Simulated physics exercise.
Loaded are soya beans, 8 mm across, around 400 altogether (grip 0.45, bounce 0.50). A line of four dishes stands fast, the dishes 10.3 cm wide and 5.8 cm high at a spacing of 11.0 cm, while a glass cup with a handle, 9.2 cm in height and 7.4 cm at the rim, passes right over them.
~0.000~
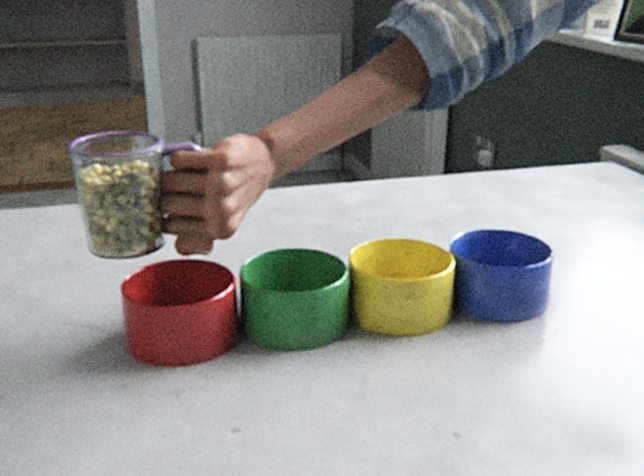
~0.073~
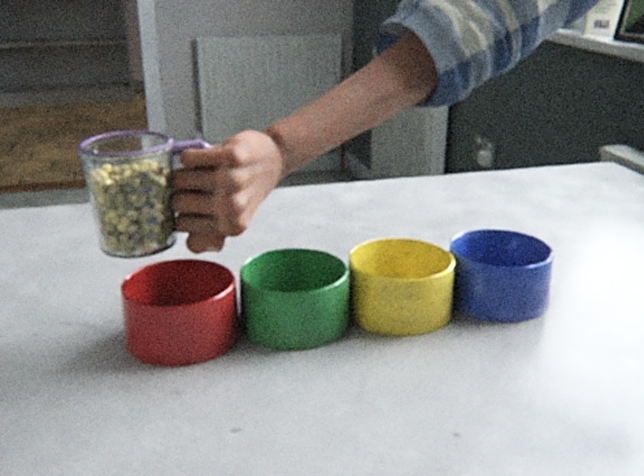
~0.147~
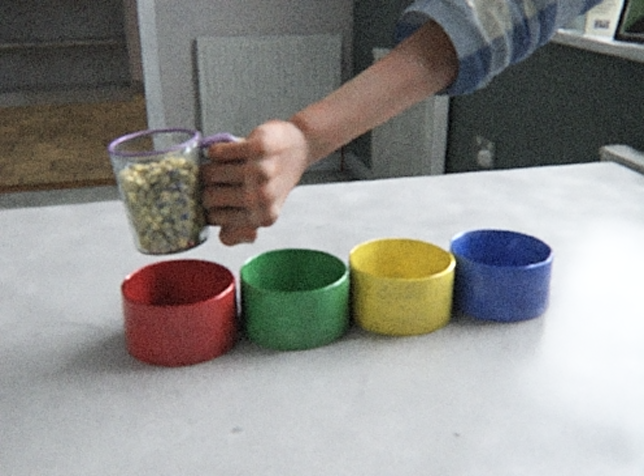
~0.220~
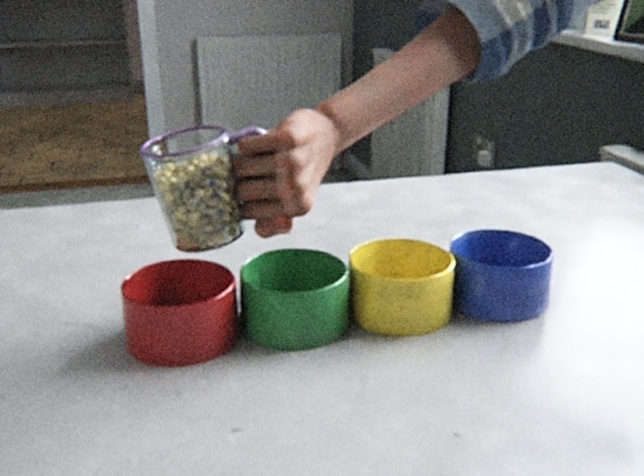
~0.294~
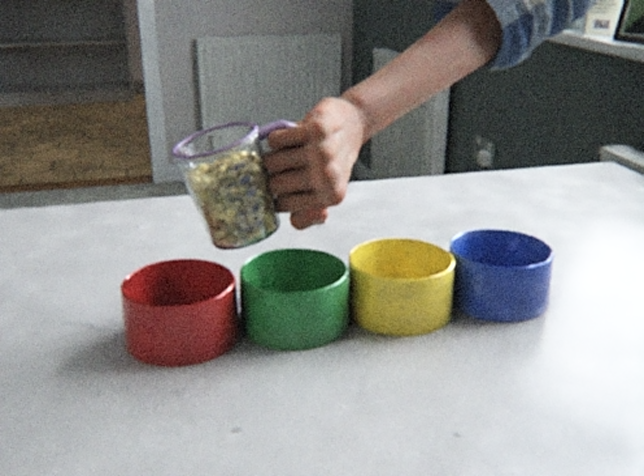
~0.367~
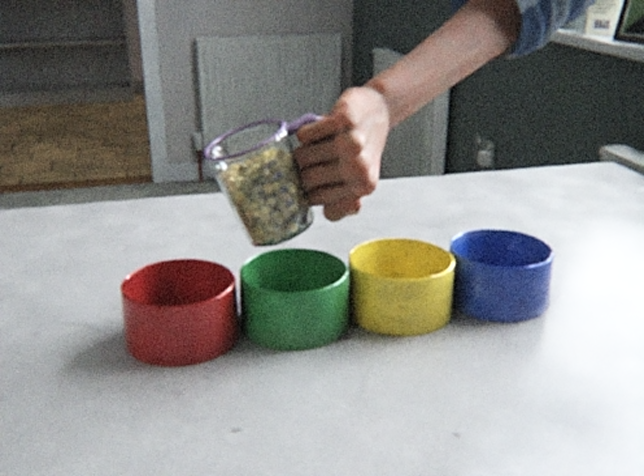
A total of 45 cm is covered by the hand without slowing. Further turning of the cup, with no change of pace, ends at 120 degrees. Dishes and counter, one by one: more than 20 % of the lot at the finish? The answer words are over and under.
Red: Under. Blue: Over. Green: Under. Yellow: Under. Counter: Under.
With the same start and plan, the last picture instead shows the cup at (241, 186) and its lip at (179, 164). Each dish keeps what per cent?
Kept per dish: Red = 0, blue = 100, green = 0, yellow = 0.
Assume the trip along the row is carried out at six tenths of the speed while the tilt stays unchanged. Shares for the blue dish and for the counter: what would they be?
Then: Blue 90; counter 0.
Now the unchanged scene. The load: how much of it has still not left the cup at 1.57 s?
It comes to about 90 percent.
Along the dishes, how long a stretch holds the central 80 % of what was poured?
I'd put it near 6 cm.
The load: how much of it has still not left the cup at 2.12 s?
5 per cent.
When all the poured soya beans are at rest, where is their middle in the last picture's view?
Close to pixel (500, 277).
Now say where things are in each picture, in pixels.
Cup at (122, 195), tilt 0 degrees, lip at (71, 147), moved 0.0 cm; middle of the pieces at (125, 204); red dish at (179, 282); green dish at (294, 270); yellow dish at (401, 258); blue dish at (501, 248), in the first picture.
Cup at (133, 194), tilt 1 degrees, lip at (81, 147), moved 0.9 cm; middle of the pieces at (136, 203), in the second picture.
Cup at (163, 192), tilt 6 degrees, lip at (110, 149), moved 3.5 cm; middle of the pieces at (167, 201), in the third picture.
Cup at (197, 189), tilt 10 degrees, lip at (142, 151), moved 6.5 cm; middle of the pieces at (201, 198), in the fourth picture.
Cup at (231, 187), tilt 15 degrees, lip at (174, 153), moved 9.5 cm; middle of the pieces at (236, 195), in the fifth picture.
Cup at (263, 184), tilt 20 degrees, lip at (206, 156), moved 12.5 cm; middle of the pieces at (269, 192); red dish at (179, 282); green dish at (294, 270); yellow dish at (401, 258); blue dish at (501, 248). Its pace works out near 65 degrees a second; the hand travels 41 cm a second, in the sixth picture.
After 1.09 s, tilt 67 degrees; cup holds 100 %.
After 1.57 s, tilt 98 degrees; cup holds 90 %, blue 5 %.
After 2.12 s, tilt 120 degrees; cup holds 5 %, blue 95 %.
In the end, at 2.6 s, red 0 %, blue 100 %, green 0 %, yellow 0 %, counter 0 %.
